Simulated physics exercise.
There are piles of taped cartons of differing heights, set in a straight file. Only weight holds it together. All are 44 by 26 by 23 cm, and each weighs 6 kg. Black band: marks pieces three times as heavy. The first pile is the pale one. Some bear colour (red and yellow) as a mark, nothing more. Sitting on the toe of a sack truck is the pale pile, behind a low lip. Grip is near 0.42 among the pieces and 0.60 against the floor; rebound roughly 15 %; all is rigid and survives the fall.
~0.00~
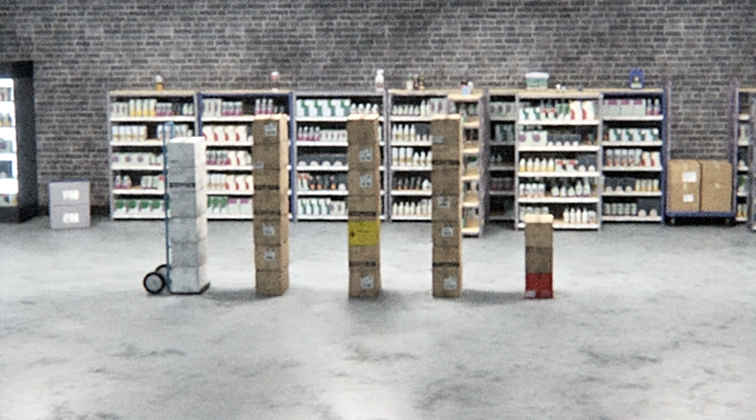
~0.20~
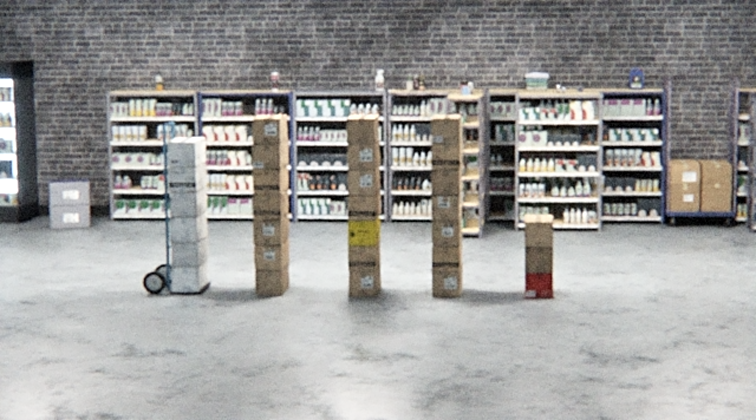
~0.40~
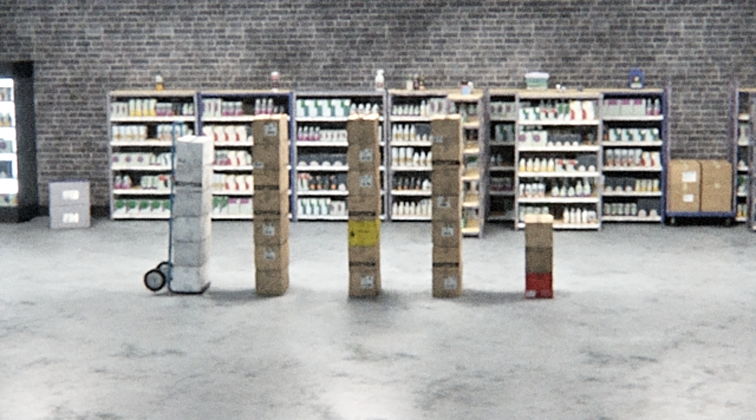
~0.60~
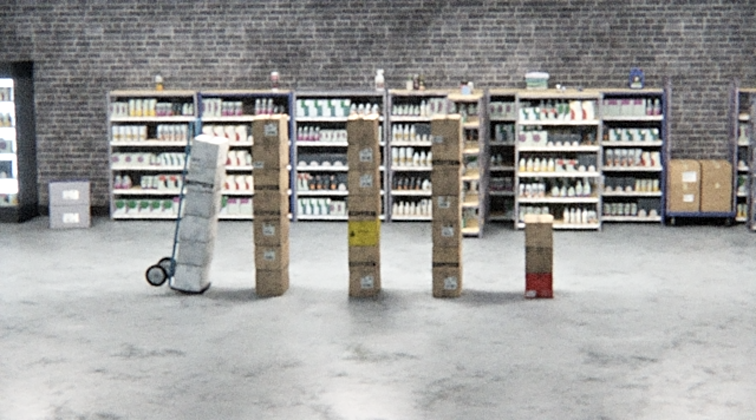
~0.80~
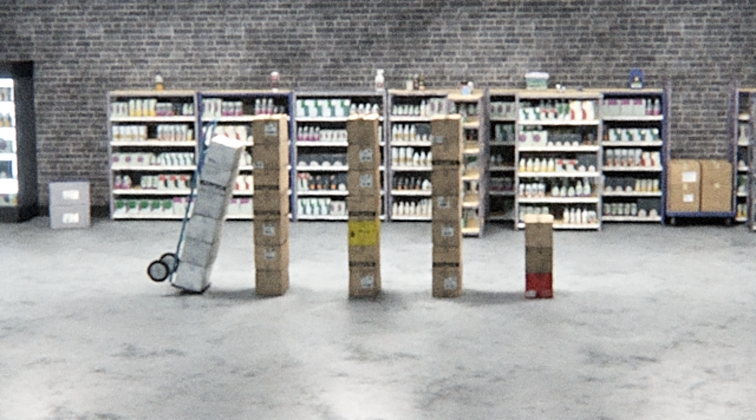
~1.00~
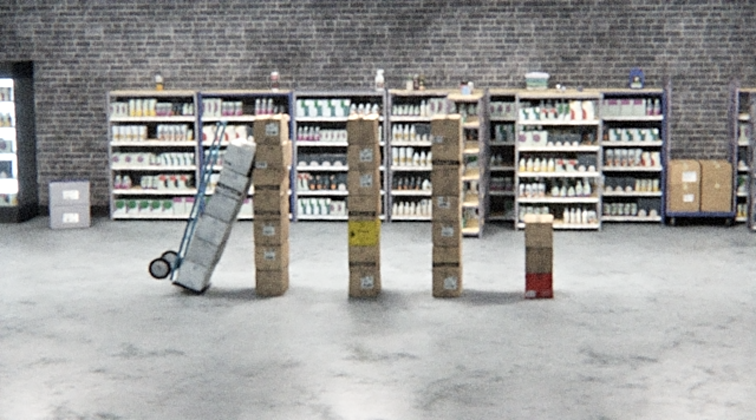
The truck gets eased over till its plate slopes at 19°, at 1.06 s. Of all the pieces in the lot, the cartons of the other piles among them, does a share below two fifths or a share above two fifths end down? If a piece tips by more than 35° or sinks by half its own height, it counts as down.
A share above two fifths ends down.
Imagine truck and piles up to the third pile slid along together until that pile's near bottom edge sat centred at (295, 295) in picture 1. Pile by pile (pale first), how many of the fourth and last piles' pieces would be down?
Down per pile: Fourth 7; last 2.
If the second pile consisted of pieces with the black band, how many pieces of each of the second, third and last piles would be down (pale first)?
You'd get second 0, third 0 and last 0.
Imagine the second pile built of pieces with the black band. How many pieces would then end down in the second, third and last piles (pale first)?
Down at the end: Second pile 0, third pile 0, last pile 0.
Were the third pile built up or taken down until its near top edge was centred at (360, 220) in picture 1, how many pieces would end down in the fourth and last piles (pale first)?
You'd get fourth 6 and last 1.
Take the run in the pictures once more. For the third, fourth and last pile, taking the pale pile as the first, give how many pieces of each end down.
Pieces per pile: Third: 7; fourth: 7; last: 2.
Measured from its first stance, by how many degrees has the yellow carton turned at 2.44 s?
Tilt from start: Approx. 40 degrees.
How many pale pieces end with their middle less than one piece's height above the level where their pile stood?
I count 2 in total.
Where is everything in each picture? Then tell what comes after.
In the first frame (we follow the side turned to the camera), truck frame (165, 159) 0° forward; yellow carton (362, 234); red carton (539, 286); no other piece has moved.
The second frame shows truck frame (165, 158) 0° forward; yellow carton (362, 234).
The third frame shows truck frame (173, 157) 4° forward, top of the pale pile leaning 3°; yellow carton (362, 234); no other piece has moved.
The fourth frame shows truck frame (187, 155) 9° forward, top of the pale pile leaning 9°; yellow carton (362, 234); no other piece has moved.
The fifth frame shows truck frame (201, 154) 15° forward, top of the pale pile leaning 16°; yellow carton (362, 234); no other piece has moved.
The sixth frame shows truck frame (210, 155) 19° forward, top of the pale pile leaning 22°; yellow carton (362, 234); red carton (539, 286); one has shifted.
Around 1.82 s, 6 of the pale pile down; none of the 24 other cartons down, 9 disturbed.
Around 2.44 s, 6 of the pale pile down; 10 of the 24 other cartons down; yellow carton tipped 42°, 10 cm lower.
Around 3.34 s, 6 of the pale pile down; 23 of the 24 other cartons down; yellow carton tipped 21°, 22 cm lower; red carton displaced 17 cm.
Finally (8.0 s), 6 of the pale pile down; 23 of the 24 other cartons down; yellow carton tipped 21°, 22 cm lower; red carton displaced 17 cm. That is 96 per cent. Seen by the last camera, middles, yellow carton near (453, 255), red carton near (557, 281).
